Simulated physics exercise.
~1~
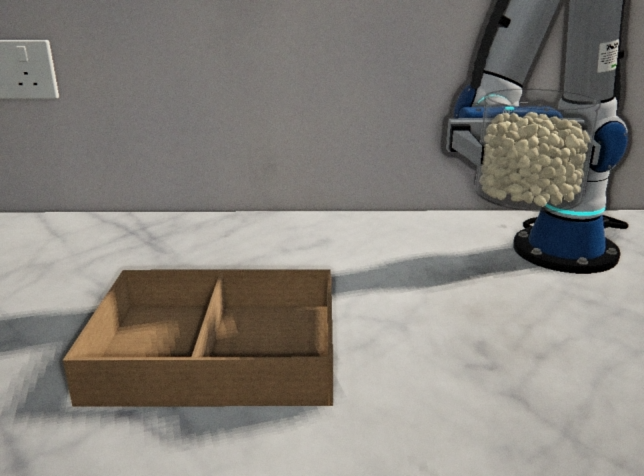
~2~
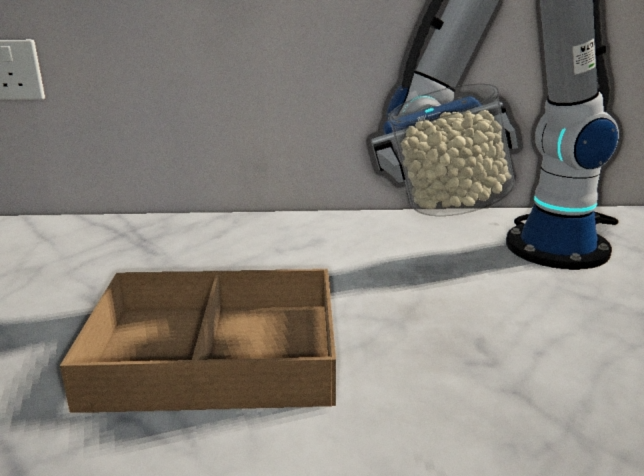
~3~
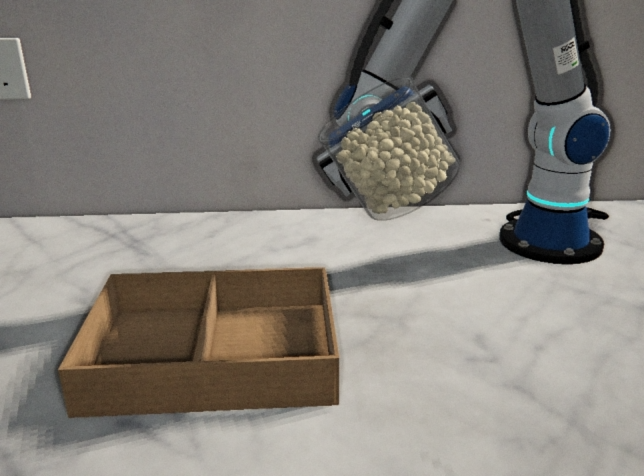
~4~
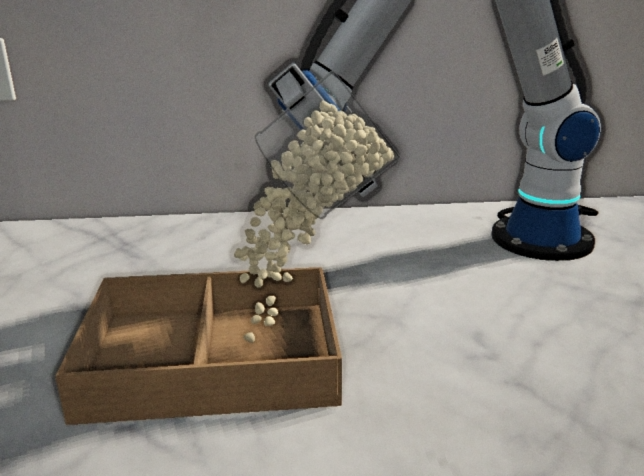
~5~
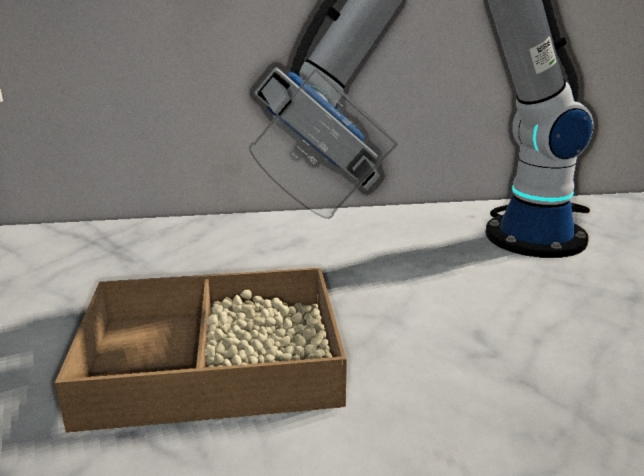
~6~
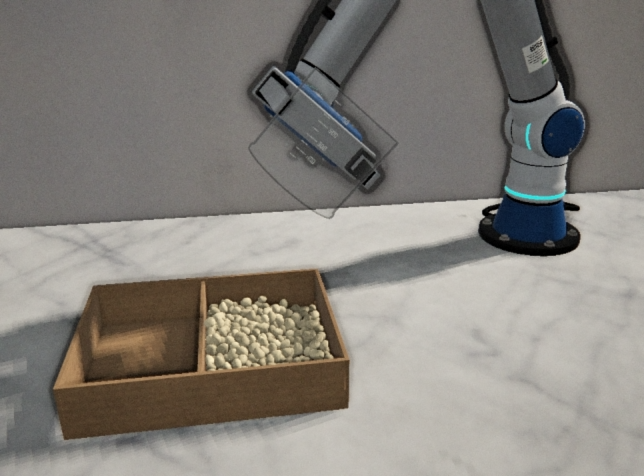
A pale marble-patterned tabletop stands against a plain grey wall with a white socket at the left, seen from the front and slightly above as the view drifts gently sideways. A grey and blue robot arm at the right grips a clear cup full of cream-coloured beans, while an open brown box with two compartments sits at the left. The arm carries the cup leftward, tilting it as it goes. Beans pour over the lip into the box's right compartment until the upturned cup is empty. The arm stops above, with the beans filling that compartment and the left one bare.
